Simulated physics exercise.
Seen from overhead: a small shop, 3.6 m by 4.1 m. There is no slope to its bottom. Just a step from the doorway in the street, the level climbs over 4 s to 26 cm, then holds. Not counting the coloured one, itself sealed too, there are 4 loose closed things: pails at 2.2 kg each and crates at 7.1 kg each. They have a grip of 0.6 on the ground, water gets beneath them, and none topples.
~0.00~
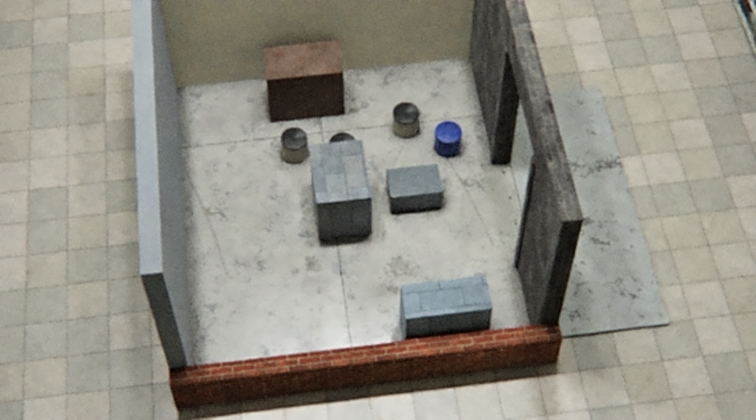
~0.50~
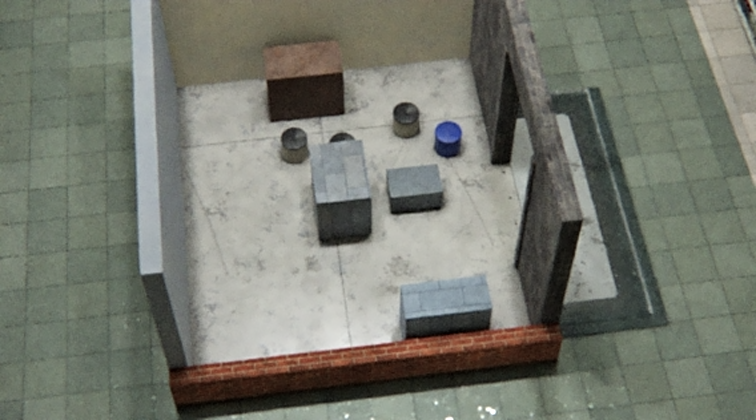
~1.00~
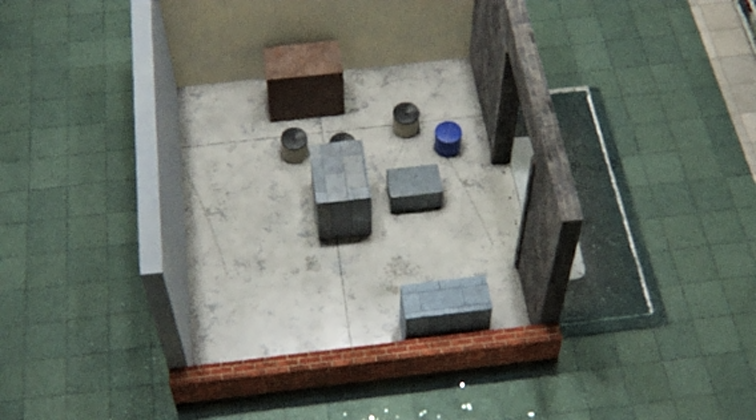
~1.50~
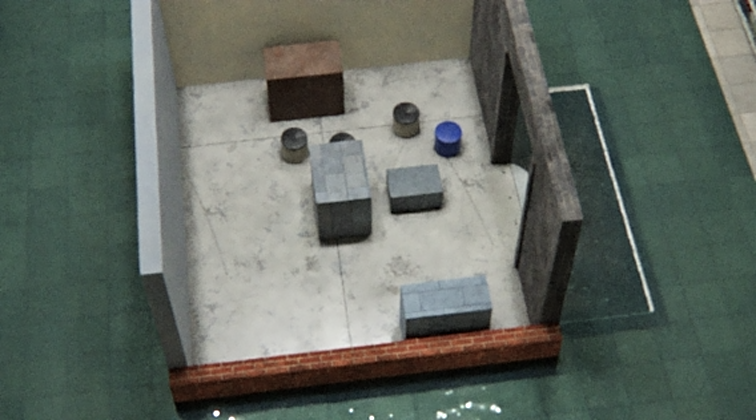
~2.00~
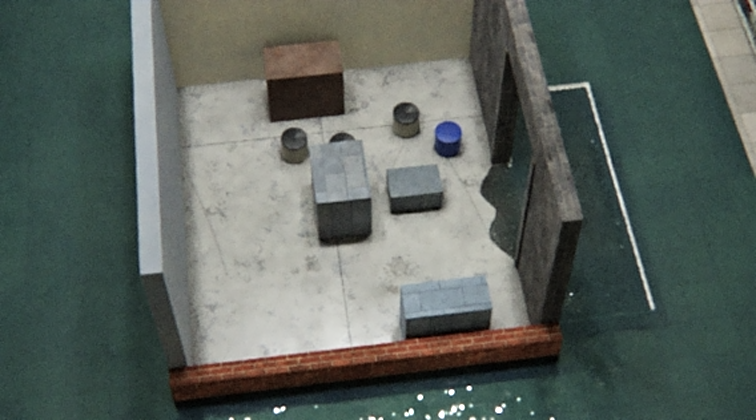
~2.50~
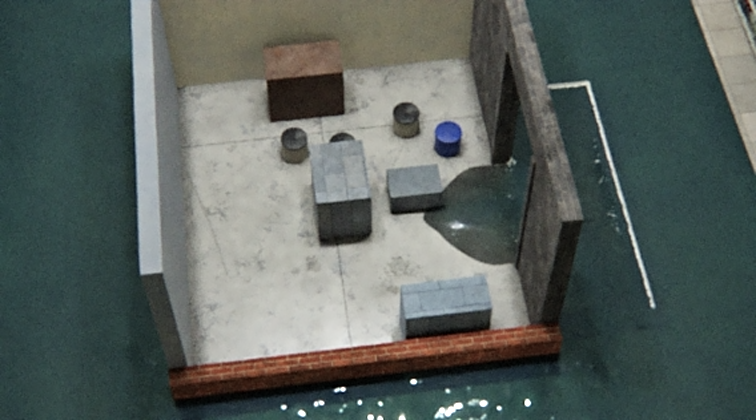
A small roofless shop seen from above, water covering the ground outside, then spreading through the right-hand doorway across the pale floor.
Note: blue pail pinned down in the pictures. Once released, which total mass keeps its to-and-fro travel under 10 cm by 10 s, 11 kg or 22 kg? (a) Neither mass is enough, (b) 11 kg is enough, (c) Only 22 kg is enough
11 kg is enough (b).
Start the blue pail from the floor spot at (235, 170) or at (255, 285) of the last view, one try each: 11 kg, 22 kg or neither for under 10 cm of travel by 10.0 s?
Only the heavy mass does it, then only the heavy mass does it.
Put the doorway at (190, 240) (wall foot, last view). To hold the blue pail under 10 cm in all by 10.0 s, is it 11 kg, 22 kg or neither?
In that case only the larger load is enough.
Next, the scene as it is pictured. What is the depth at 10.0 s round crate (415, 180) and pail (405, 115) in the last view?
Around 7 cm and 11 cm.
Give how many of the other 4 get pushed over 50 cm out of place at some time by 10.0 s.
I make that 4.
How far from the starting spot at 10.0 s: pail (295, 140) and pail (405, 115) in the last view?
140 cm and 40 cm respectively.
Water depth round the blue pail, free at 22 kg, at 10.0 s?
9 cm, roughly.
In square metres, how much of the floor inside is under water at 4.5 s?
Somewhere around 7.5 m2, roughly.
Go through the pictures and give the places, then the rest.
The first frame shows the blue pail at (448, 132) rests on the ground; 0.0 m2 under water; 0 of 5 have shifted.
The second frame shows the blue pail at (448, 132), on the bottom; water covers 0.0 m2; 0 of 5 have shifted.
The third frame shows the blue pail at (448, 132), on the bottom; water covers 0.0 m2; 0 of 5 have shifted.
The fourth frame shows the blue pail at (448, 132) rests on the ground; water covers 0.0 m2; 0 of 5 have shifted.
The fifth frame shows the blue pail at (448, 132) rests on the ground; 0.2 m2 under water; 0 of 5 have shifted.
The sixth frame shows the blue pail at (448, 132), on the bottom; 0.8 m2 under water; 0 of 5 have shifted.
After 3.5 s the blue pail would be 0 cm from its start with 11 kg and 0 cm from its start with 22 kg; 1 cm of water round it then.
After 4.5 s the blue pail would be 0 cm from its start with 11 kg and 0 cm from its start with 22 kg; 2 cm of water round it then.
After 7.0 s the blue pail would be 0 cm from its start with 11 kg and 0 cm from its start with 22 kg; 3 cm of water round it then.
After 10.0 s the blue pail would be 1 cm from its start with 11 kg and 0 cm from its start with 22 kg; 9 cm of water round it then.
